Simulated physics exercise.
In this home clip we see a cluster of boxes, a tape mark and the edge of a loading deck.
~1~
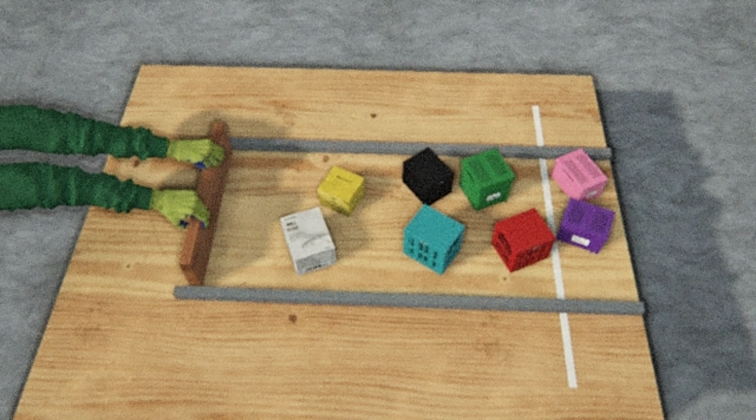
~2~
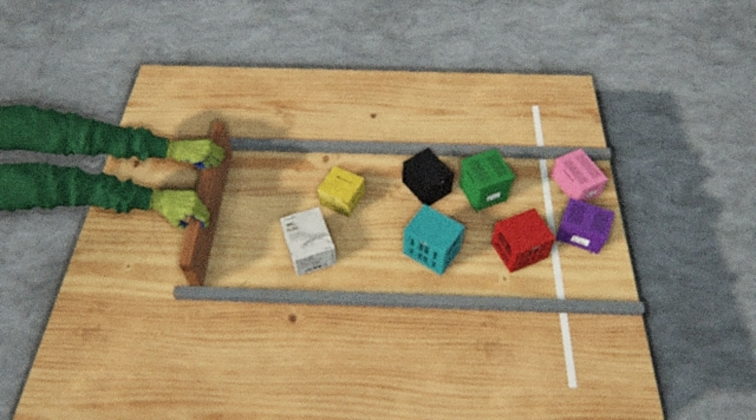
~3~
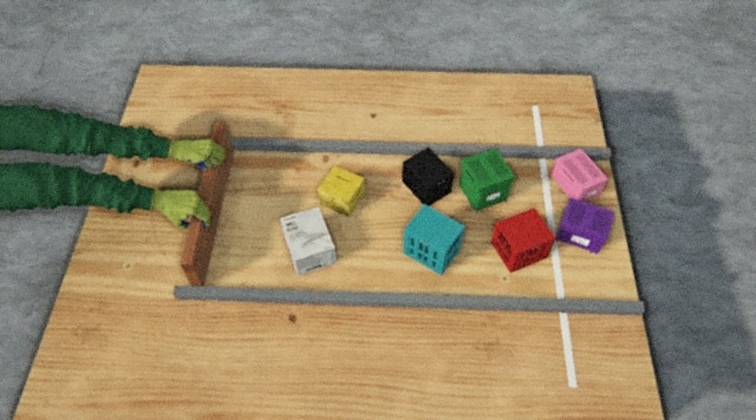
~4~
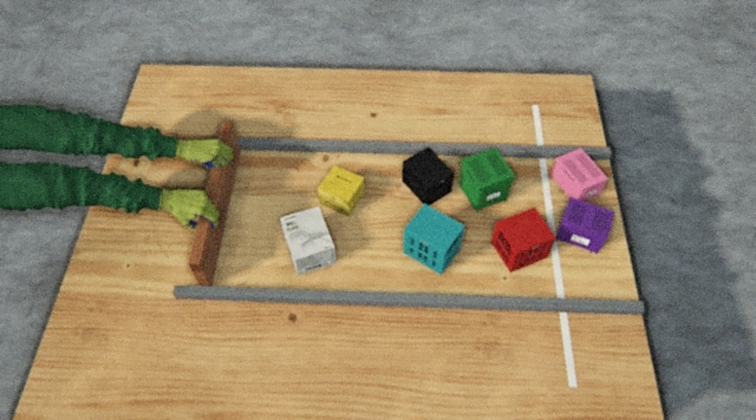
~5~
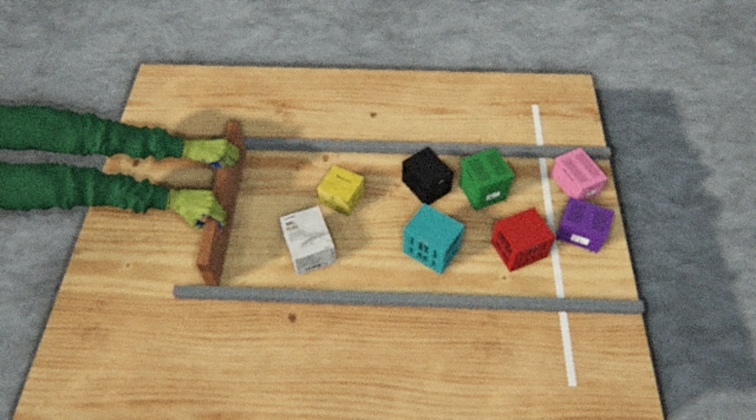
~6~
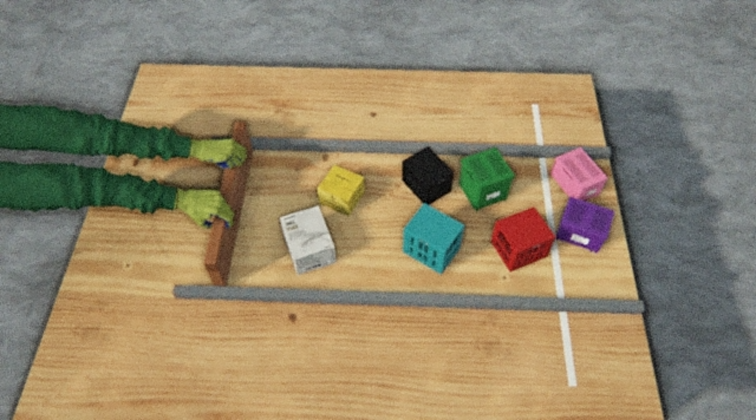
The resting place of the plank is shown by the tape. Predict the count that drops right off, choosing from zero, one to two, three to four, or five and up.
More than two but fewer than five drop off.
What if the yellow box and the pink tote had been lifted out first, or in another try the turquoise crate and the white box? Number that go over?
Try 1: 2; try 2: 2.
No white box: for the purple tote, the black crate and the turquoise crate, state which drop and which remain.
The purple tote goes down, the black crate is still up and the turquoise crate is still up.
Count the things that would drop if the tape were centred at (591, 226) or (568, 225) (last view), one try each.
Counts: 6, 5.
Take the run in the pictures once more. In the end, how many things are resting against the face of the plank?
2 end up touching it.
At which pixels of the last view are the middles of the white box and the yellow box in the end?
Roughly at (579, 254) and at (567, 192), in that order.
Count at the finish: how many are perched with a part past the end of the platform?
Things overhanging at the end: 1.
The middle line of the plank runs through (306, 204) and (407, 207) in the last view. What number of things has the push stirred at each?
1, then 6.
A little later, none off yet; pink tote at rest near (578, 177); purple tote at rest near (584, 225); red crate at rest near (522, 240).
Next, none off yet; pink tote at rest near (578, 177); purple tote shifted a little near (599, 223); red crate shifted about its own width near (553, 231).
When it is over, the number that fall off is three or four; down, green tote, red crate, purple tote and pink tote.
